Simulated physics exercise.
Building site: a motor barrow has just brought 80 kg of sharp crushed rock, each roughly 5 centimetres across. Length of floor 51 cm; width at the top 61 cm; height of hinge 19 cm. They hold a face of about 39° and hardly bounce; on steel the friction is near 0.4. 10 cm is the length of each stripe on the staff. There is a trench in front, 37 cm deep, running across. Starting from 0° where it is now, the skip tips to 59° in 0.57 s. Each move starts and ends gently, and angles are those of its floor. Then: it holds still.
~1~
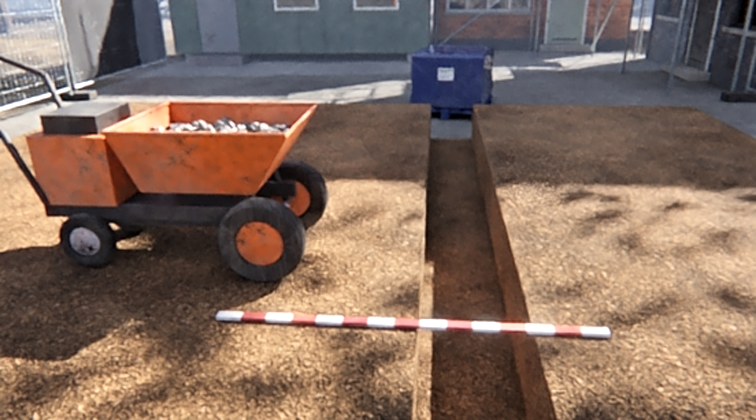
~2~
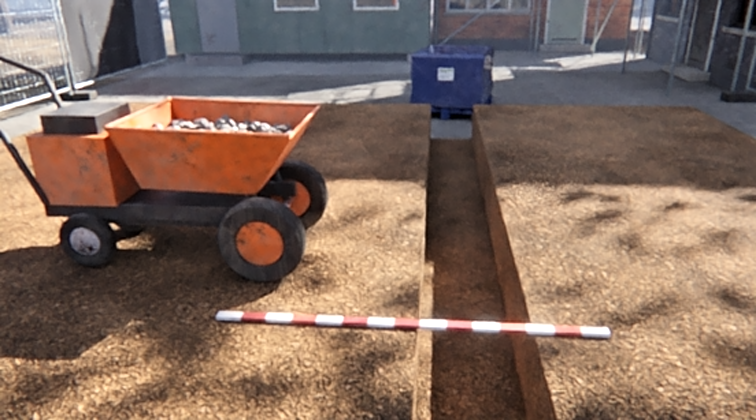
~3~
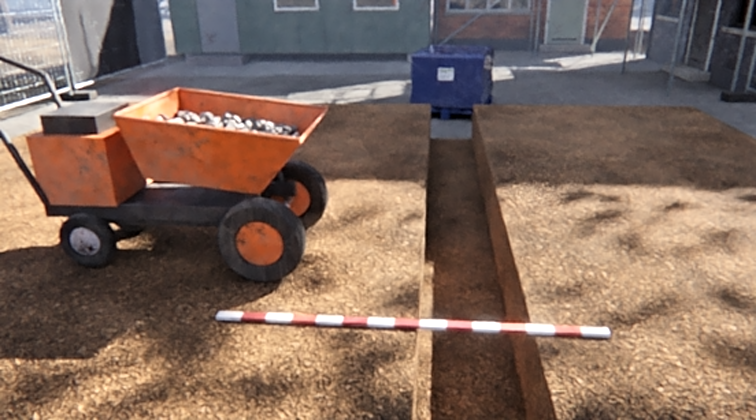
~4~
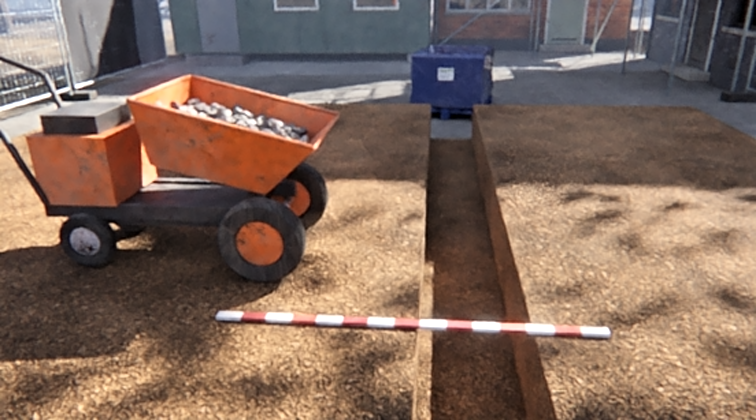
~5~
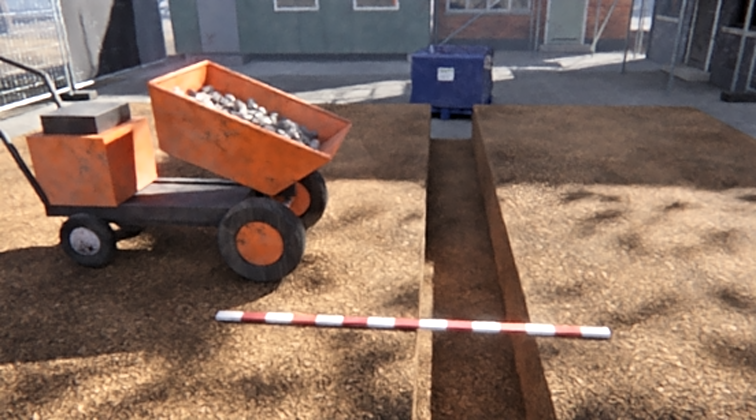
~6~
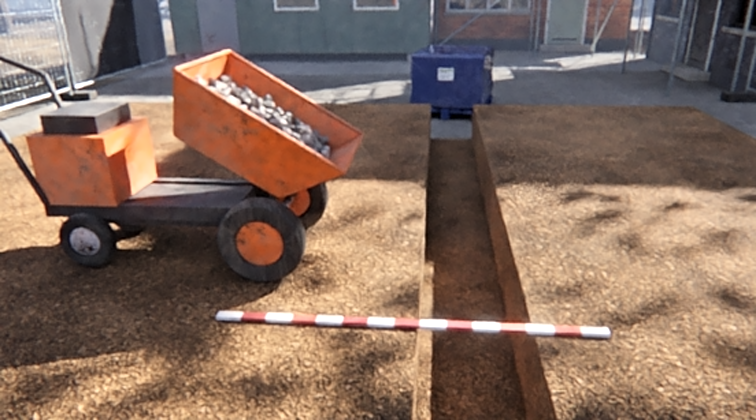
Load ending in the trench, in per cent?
26 per cent.
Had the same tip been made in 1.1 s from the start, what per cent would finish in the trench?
That would give about 5 percent.
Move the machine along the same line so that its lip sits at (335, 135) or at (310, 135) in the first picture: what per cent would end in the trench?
It'd be around 35 per cent and after that around 35 per cent.
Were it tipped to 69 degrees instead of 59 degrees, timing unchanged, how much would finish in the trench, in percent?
It comes out at about 55 percent.
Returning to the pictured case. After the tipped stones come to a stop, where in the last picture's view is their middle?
The middle should be near (467, 318).
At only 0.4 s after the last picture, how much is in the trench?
Around 0 per cent of it, at that instant.
Then, 0.1 s after the last picture the floor is at 50°, 100 % in the skip; the foremost stones are at (340, 176).
Then, 0.4 s after the last picture the floor is at 59°, 98 % in the skip, 2 % short of the trench; the foremost stones are at (401, 209).
Then, 0.7 s after the last picture the floor is at 59°, 70 % in the skip, 10 % short of the trench, 20 % in the trench; the foremost stones are at (506, 330).
Then, 2.7 s after the last picture the floor is at 59°, 63 % in the skip, 10 % short of the trench, 26 % in the trench; the foremost stones are at (507, 329).
